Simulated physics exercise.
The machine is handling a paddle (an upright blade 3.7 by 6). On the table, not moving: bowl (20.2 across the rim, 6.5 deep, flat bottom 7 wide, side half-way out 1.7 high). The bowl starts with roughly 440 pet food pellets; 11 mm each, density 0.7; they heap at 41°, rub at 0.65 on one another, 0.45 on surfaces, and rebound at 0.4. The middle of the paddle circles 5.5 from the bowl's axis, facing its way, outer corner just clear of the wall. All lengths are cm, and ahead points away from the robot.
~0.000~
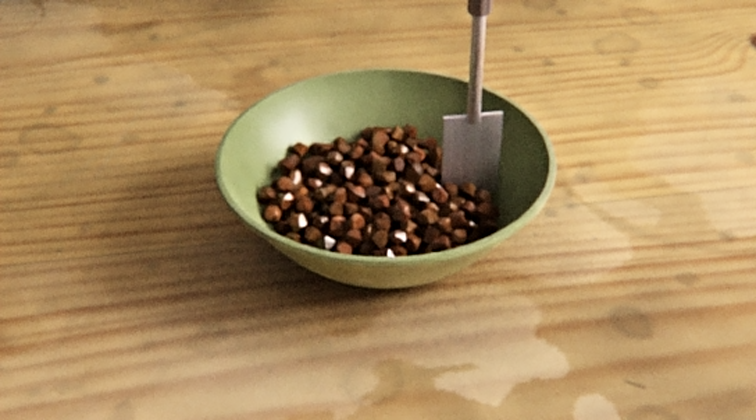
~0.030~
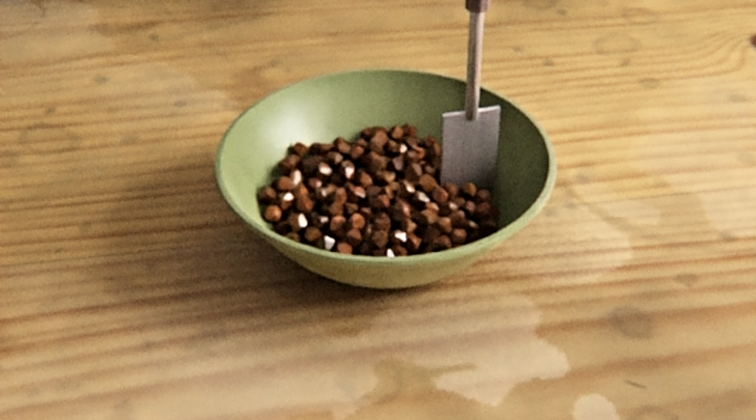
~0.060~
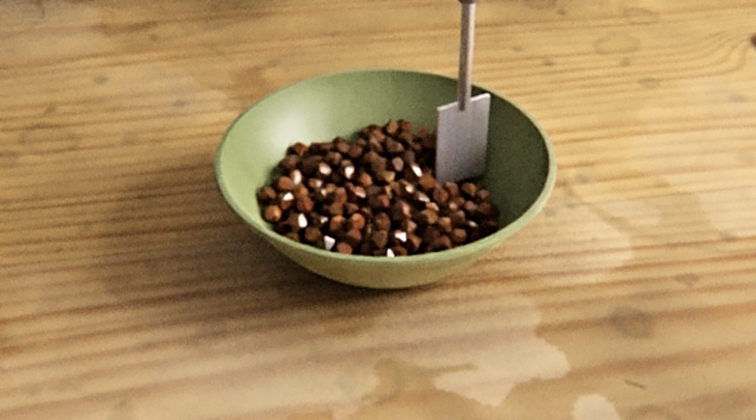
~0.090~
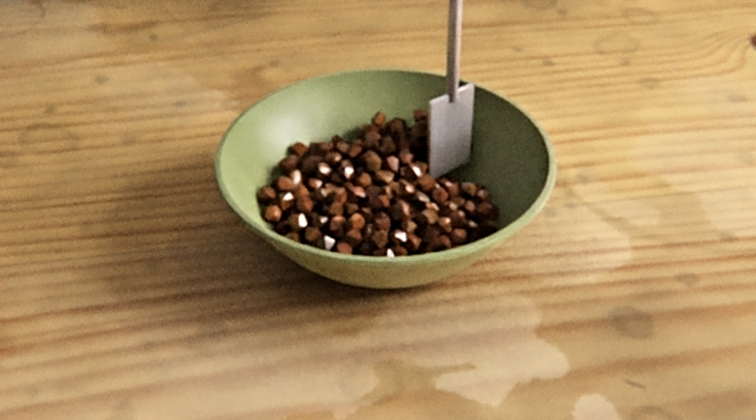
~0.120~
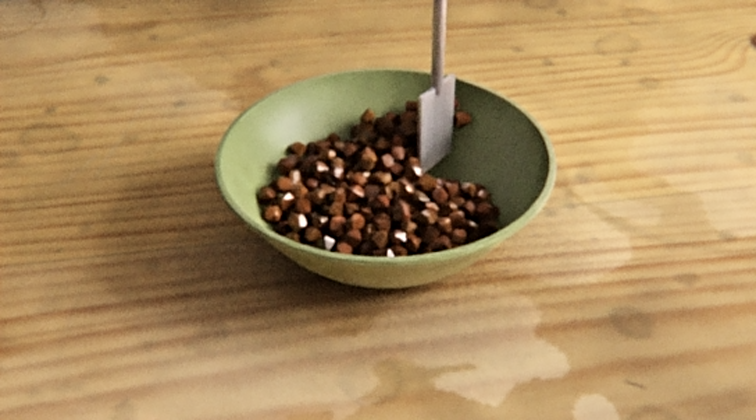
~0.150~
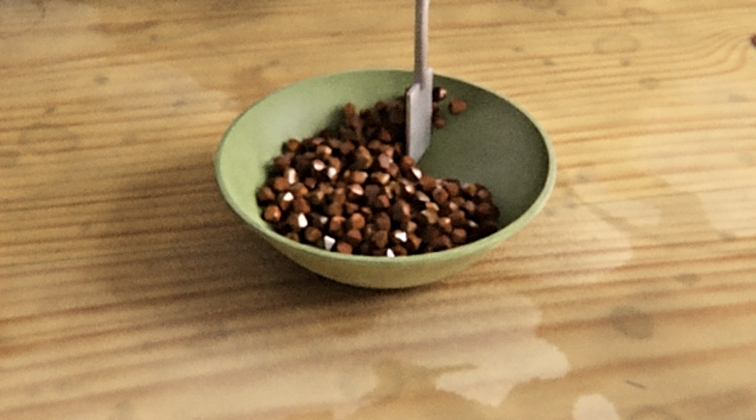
A flat grey metal paddle on a thin upright rod stands in the right side of a green bowl, then sweeps toward the back and leftward, turning as it goes until its blade looks narrow. Brown, angular pellets heaped in the bowl are pushed up along the back wall, leaving bare green surface behind the blade at right. The bowl stays still on a light, patchy wooden table, seen from above at an angle by an unmoving camera.
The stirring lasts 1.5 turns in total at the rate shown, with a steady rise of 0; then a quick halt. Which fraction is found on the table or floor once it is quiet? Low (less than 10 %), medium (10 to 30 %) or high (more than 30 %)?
On the table or floor the share is medium, 10 to 30 %.
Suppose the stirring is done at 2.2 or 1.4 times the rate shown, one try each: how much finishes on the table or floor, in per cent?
About 40 and 30 per cent.
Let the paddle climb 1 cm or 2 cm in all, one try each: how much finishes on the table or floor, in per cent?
About 10 and 0 per cent.
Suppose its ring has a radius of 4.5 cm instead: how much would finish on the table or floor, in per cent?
In that case some 10 per cent.
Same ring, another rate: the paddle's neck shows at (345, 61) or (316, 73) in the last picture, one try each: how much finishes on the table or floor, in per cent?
About 35 and 40 per cent.
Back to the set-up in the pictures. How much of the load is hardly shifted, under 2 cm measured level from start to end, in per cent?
Roughly 20 per cent.
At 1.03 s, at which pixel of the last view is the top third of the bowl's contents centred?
Around (351, 120).
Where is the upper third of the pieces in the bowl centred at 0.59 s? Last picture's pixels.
Near (413, 232).
After 0.59 s, 246° round, highest piece 9 above the table; 421 in the bowl, 12 on the table or floor, 6 in flight or on the tool.
After 1.03 s, 76° round, highest piece 9 above the table; 397 in the bowl, 36 on the table or floor, 6 in flight or on the tool.
After 1.45 s, 180° round, highest piece 7 above the table; 375 in the bowl, 64 on the table or floor.
After 2.15 s, 180° round, highest piece 7 above the table; 375 in the bowl, 64 on the table or floor.
In the end, 375 in the bowl, 64 on the table or floor. That is 15 % on the table or floor.
